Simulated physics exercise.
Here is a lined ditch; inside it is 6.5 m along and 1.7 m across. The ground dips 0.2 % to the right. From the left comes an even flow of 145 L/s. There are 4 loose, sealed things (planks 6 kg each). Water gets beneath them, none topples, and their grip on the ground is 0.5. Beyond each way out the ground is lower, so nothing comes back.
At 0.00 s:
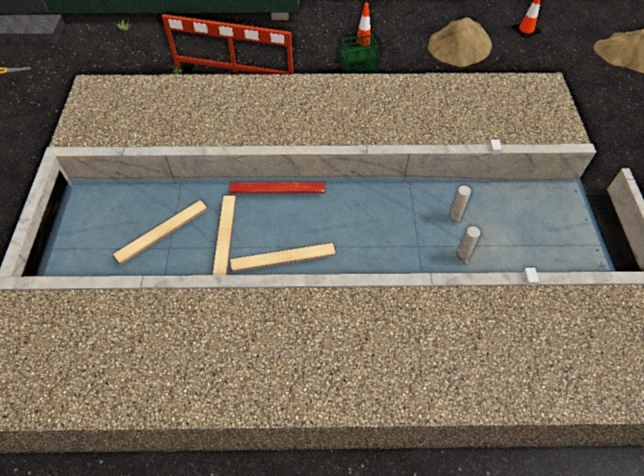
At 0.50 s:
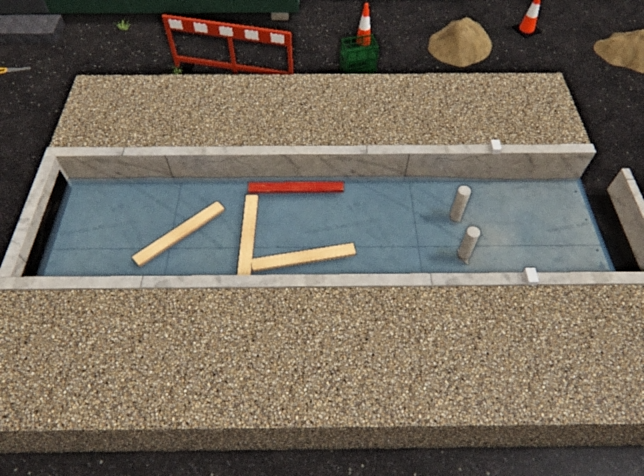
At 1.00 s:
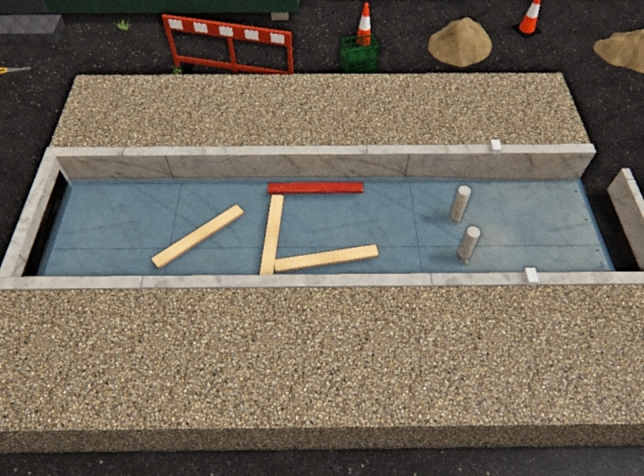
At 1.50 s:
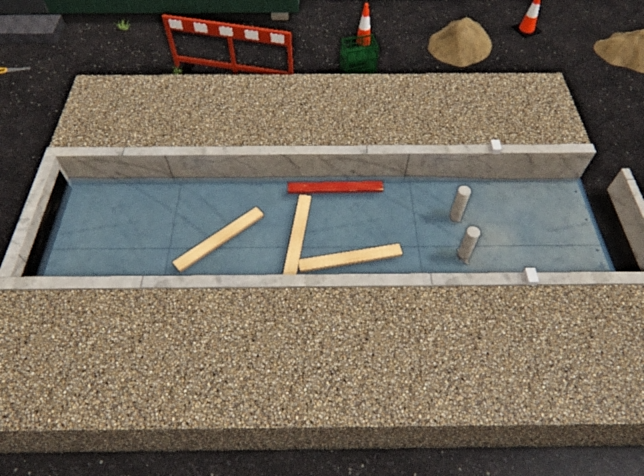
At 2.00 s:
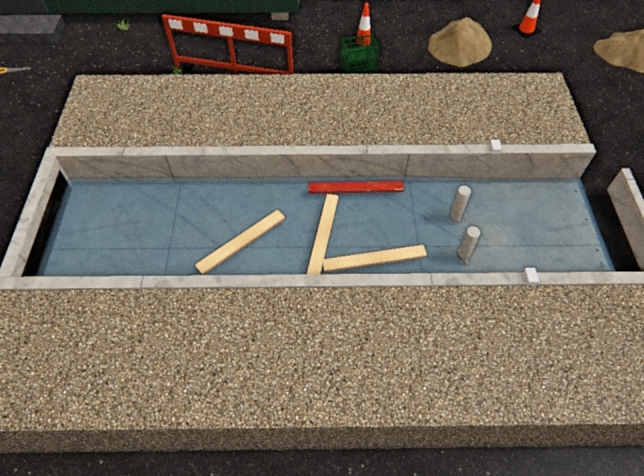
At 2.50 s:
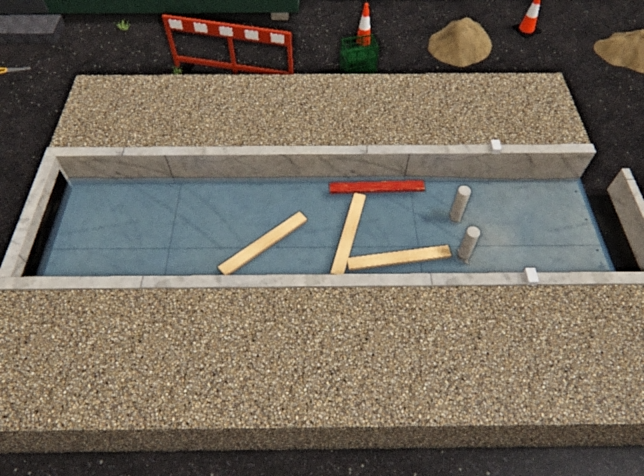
In a stone-lined ditch of shallow water between gravel banks, one red plank and three pale ones float steadily rightward together, keeping roughly the same arrangement, and draw closer to two upright posts that stay in place.
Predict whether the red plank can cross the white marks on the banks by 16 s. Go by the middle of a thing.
Red plank passes.
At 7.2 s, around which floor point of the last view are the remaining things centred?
Near (426, 257).
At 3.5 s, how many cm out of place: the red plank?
Roughly 200 cm by then.
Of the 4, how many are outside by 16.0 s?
2 of them.
After 3.5 s the red plank is near (425, 185), 1.9 m from its start, afloat; 0 of 4 are over the mark; 4 afloat.
After 7.2 s the red plank has gone out; 1 of 4 are over the mark; 3 afloat.
After 12.0 s the red plank has gone out; 2 of 4 are over the mark; 2 afloat.
After 16.0 s the red plank has gone out; 2 of 4 are over the mark; 2 afloat.
